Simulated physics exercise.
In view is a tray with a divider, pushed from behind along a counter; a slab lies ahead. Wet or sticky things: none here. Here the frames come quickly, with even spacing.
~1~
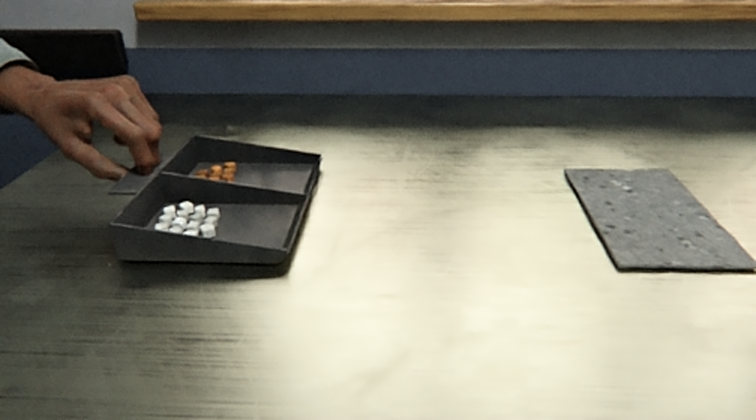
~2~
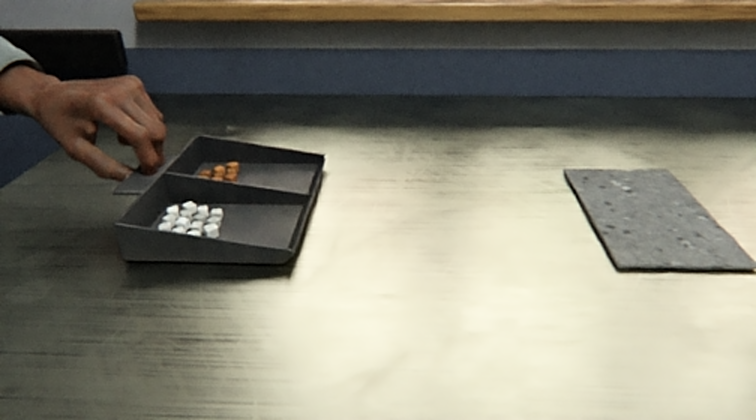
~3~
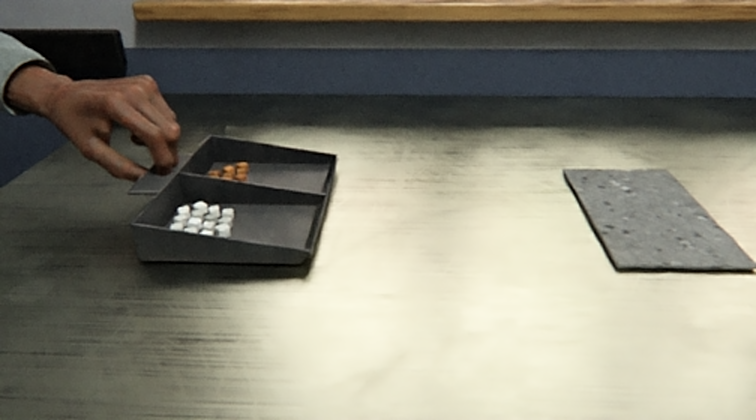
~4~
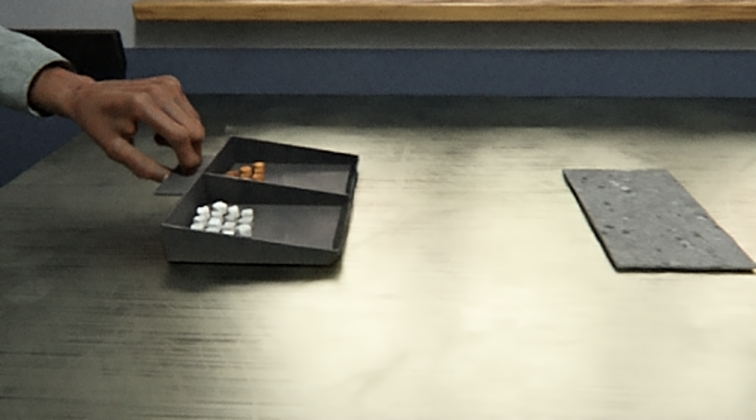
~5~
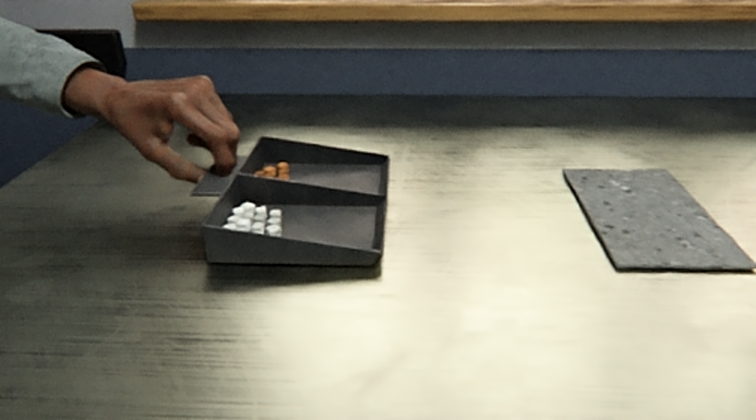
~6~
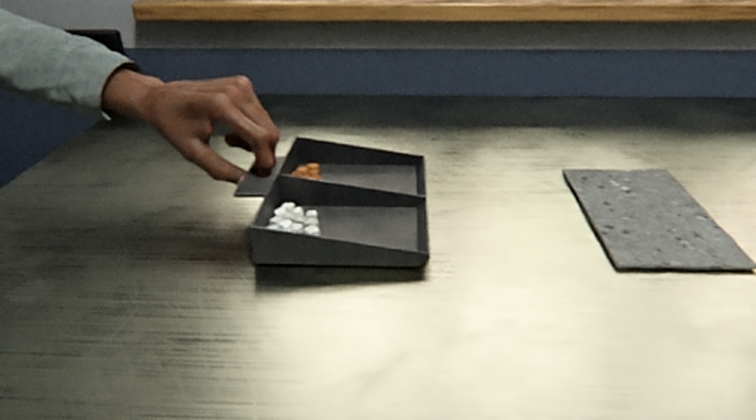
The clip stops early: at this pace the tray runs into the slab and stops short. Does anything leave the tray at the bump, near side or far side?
The nearer handful stays put; the farther handful stays put.
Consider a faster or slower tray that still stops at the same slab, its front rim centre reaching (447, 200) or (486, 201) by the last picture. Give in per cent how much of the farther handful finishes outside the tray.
Result: First case ~ 0 %, second case ~ 20 %.
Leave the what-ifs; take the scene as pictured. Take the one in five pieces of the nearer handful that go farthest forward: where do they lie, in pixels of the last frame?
The middle of that group lands close to (585, 231).
Then, 0.11 s past the last view, tray still sliding, front rim near (507, 201); nearer handful all inside; farther handful all inside.
Then, 0.31 s past the last view, tray stopped at the slab; nearer handful all inside, moved towards the front rim; farther handful all inside, moved towards the front rim.
Finally, tray stopped at the slab; nearer handful all inside, moved towards the front rim; farther handful all inside, moved towards the front rim.
